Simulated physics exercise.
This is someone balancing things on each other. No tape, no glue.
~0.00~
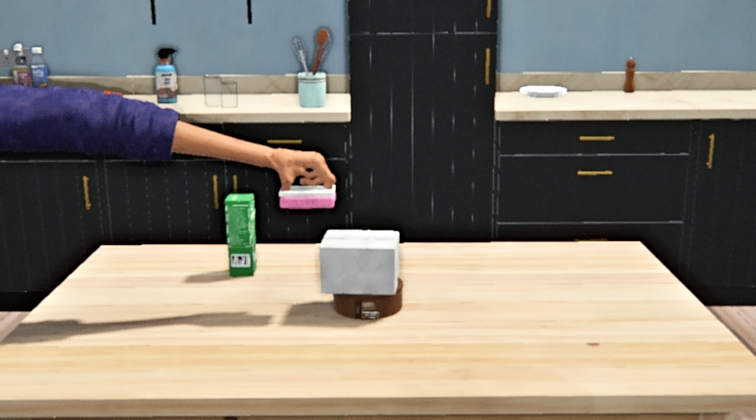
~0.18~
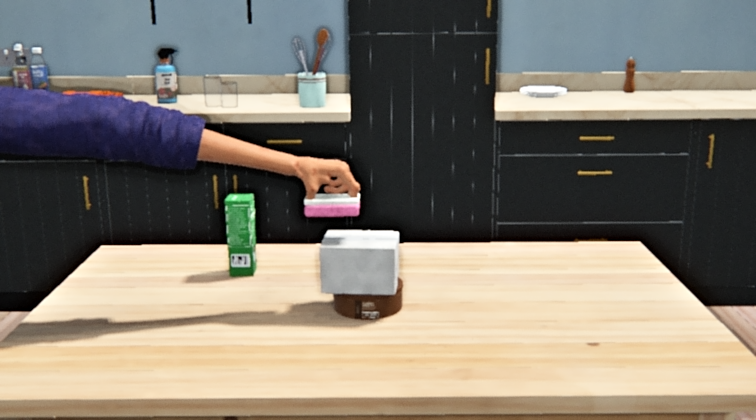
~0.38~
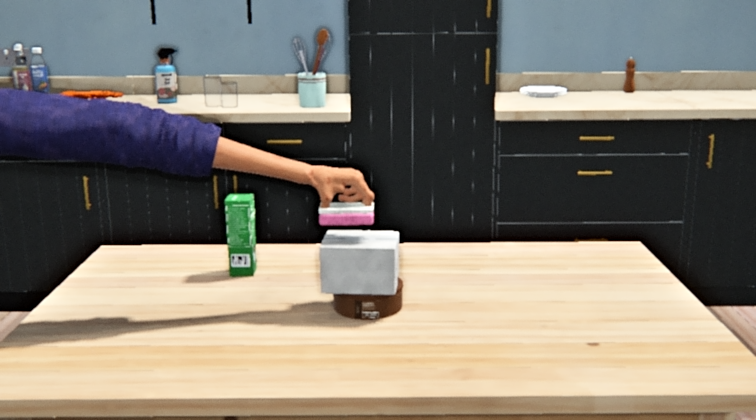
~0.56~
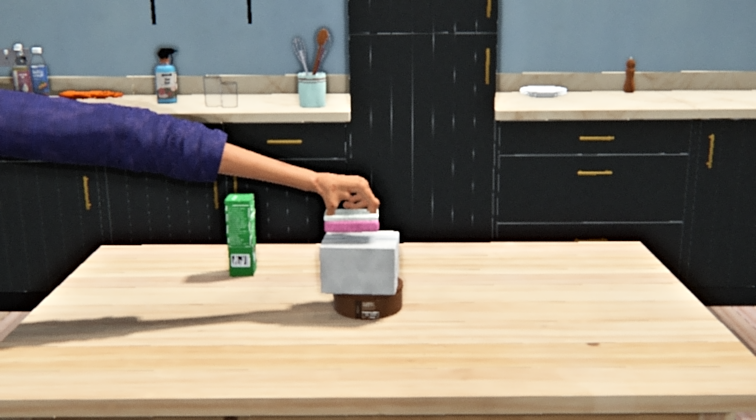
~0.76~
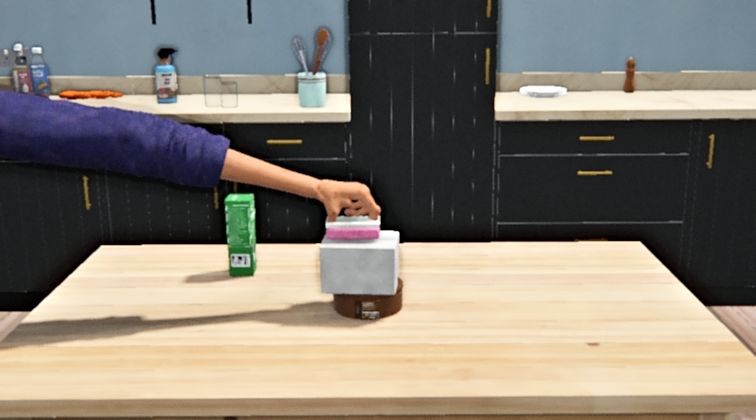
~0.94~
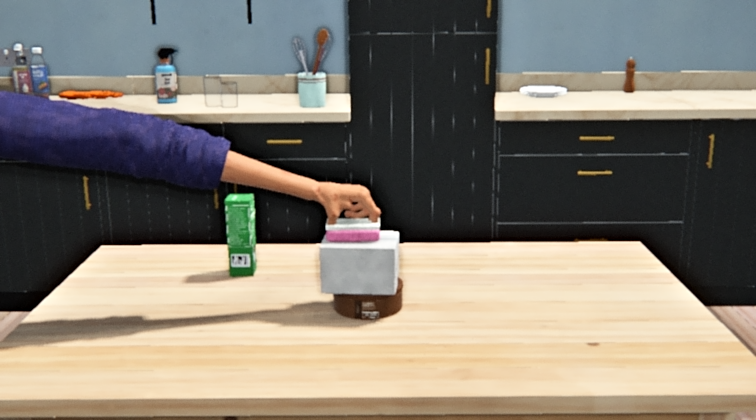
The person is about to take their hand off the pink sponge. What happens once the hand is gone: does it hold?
It holds.
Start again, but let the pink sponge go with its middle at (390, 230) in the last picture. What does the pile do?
Then it keeps its balance.
By 1.14 s, all is still.
By 1.44 s, pink sponge resting near (353, 231).
When it is over (2.0 s), all 4 as before. End places, in pixels of the last picture, pink sponge near (353, 231). The pile keeps its balance.
